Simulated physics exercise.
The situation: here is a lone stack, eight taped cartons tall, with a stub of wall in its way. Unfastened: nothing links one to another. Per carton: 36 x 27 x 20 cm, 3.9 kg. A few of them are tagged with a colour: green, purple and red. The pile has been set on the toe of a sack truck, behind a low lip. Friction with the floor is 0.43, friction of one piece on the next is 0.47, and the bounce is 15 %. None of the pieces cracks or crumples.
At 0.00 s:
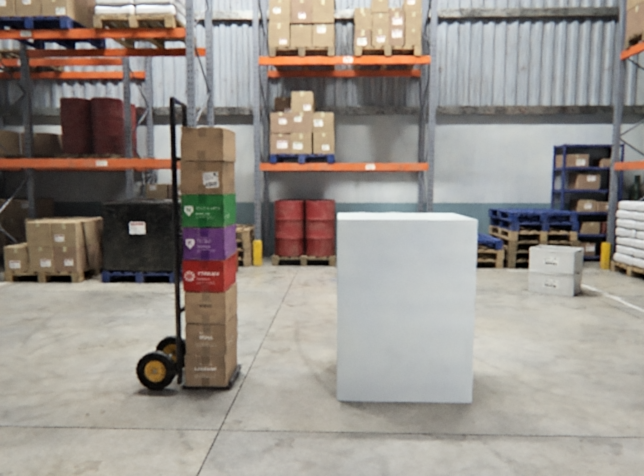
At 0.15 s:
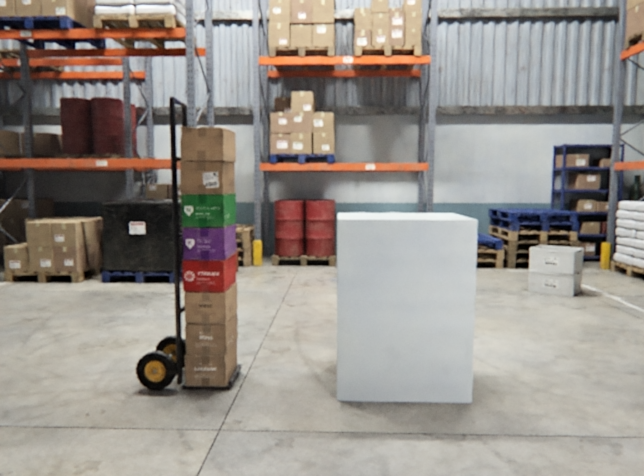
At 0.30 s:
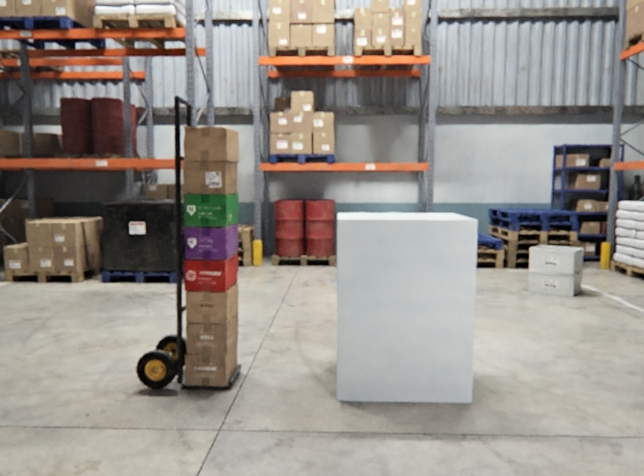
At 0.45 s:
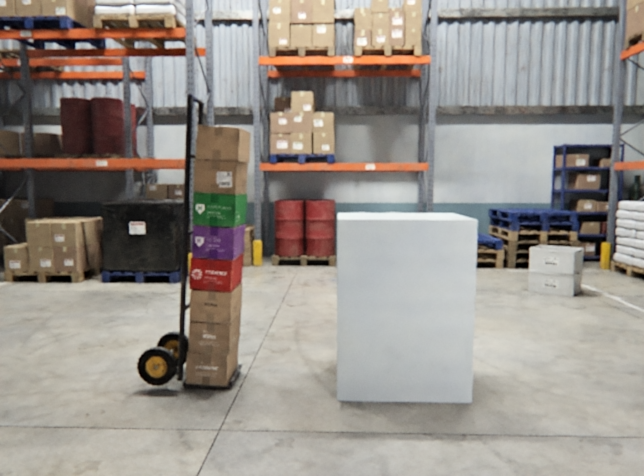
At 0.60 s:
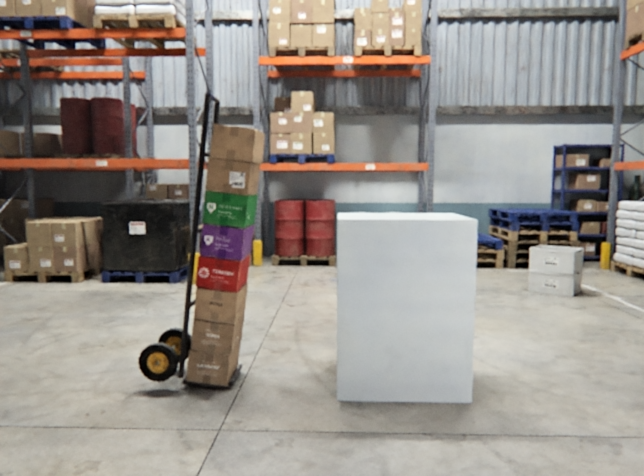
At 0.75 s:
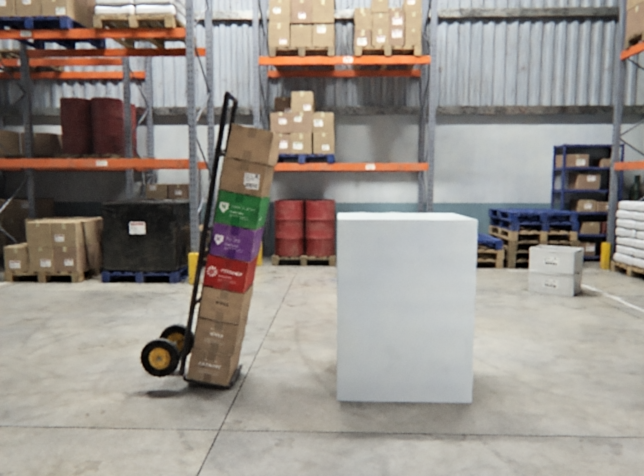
A hand truck loaded with a tall stack of cardboard boxes stood upright beside a big pale block in a warehouse, then tilted gradually to the right, the boxes leaning along with it.
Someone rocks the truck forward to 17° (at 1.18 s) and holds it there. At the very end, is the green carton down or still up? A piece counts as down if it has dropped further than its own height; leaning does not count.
Final state: Up.
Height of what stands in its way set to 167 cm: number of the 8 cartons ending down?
Count at the end: 0.
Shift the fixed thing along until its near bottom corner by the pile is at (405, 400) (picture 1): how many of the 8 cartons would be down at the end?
Count at the end: 5.
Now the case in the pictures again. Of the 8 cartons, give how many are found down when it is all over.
Count: 1.
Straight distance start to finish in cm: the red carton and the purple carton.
Net displacement (cm): Red = 40; purple = 60.
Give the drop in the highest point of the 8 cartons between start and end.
About 30 cm.
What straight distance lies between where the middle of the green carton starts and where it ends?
Around 65 cm, start to finish.
After 0.90 s, none of the 8 cartons down, 8 disturbed; green carton leaning 15°; purple carton leaning 15°.
After 1.10 s, none of the 8 cartons down, 8 disturbed; green carton leaning 23°; purple carton leaning 23°.
After 1.30 s, none of the 8 cartons down, 8 disturbed; green carton leaning 34°, 12 cm lower; red carton leaning 35°.
At rest (2.2 s), 1 of the 8 cartons down; green carton leaning 34°, 12 cm lower; red carton leaning 34°; purple carton leaning 34°, 9 cm lower. As the last picture would show them, middles, green carton near (312, 228), red carton near (276, 279).
